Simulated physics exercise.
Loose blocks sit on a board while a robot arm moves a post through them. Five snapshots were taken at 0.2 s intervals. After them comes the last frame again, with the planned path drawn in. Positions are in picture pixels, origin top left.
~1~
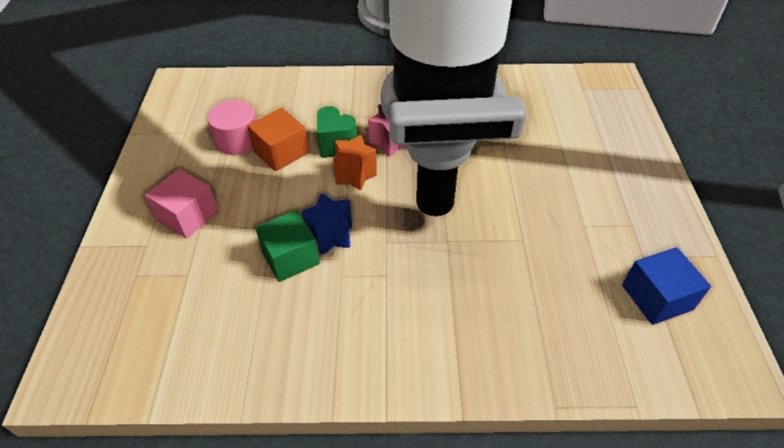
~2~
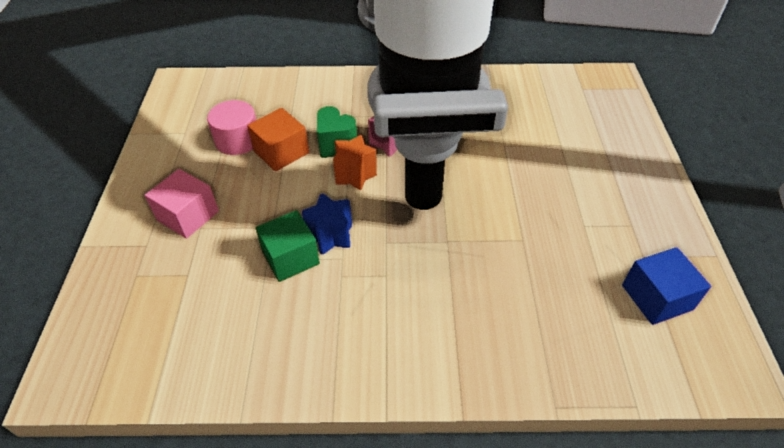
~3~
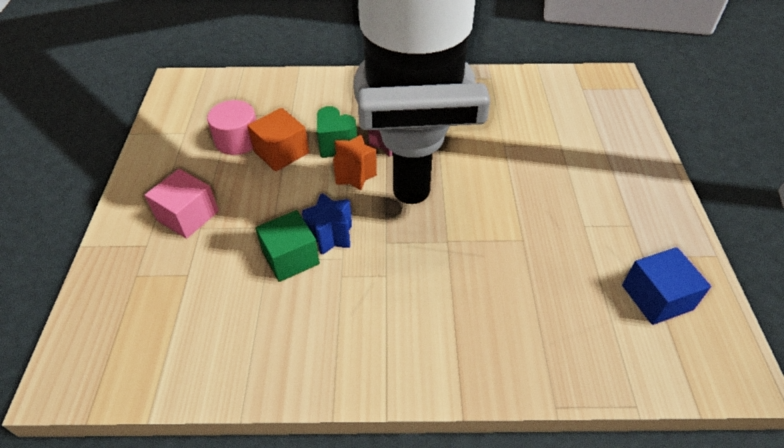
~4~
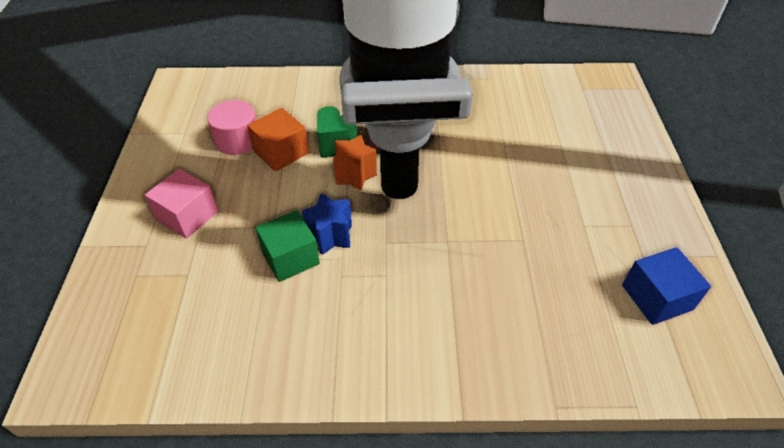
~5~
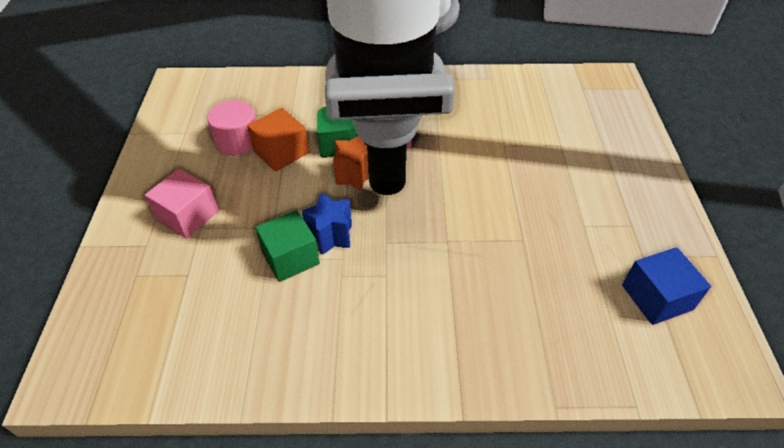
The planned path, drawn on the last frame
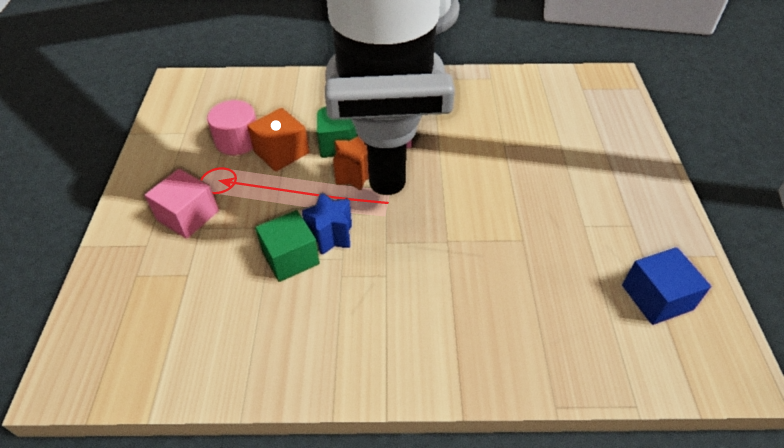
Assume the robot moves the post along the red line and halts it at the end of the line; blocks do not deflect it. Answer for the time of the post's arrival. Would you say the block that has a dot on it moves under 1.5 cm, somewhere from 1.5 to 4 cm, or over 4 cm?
Shift: Under 1.5 cm.
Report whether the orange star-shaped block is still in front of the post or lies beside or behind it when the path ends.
I'd say it has come free.
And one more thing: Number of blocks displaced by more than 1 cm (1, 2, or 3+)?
The answer is a single block.
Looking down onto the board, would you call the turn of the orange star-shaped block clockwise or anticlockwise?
Its rotation is clockwise.
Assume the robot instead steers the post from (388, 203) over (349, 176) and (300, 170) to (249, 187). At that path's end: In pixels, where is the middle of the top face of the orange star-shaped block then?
Top centre: (306, 121).
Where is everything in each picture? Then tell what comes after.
In the first frame, post tip at (435, 204); block tops, orange square piece at (276, 126); orange star-shaped block at (353, 149).
In the second frame, post at (423, 198); blocks unchanged.
In the third frame, post at (412, 192); blocks unchanged.
In the fourth frame, post at (400, 188); blocks unchanged.
In the fifth frame, post at (387, 184); orange square piece at (276, 126); orange star-shaped block at (353, 149).
Path on the board, from (388, 203) to (218, 181); the dot is on the orange square piece.
What follows on the original path. One third of the way, post at (326, 177); orange star-shaped block at (338, 147), turned 60° clockwise.
Two thirds of the way, post at (268, 169); orange star-shaped block at (336, 147), turned 70° clockwise.
At the end, post at (212, 161); orange square piece in place; orange star-shaped block at (336, 147), turned 70° clockwise.
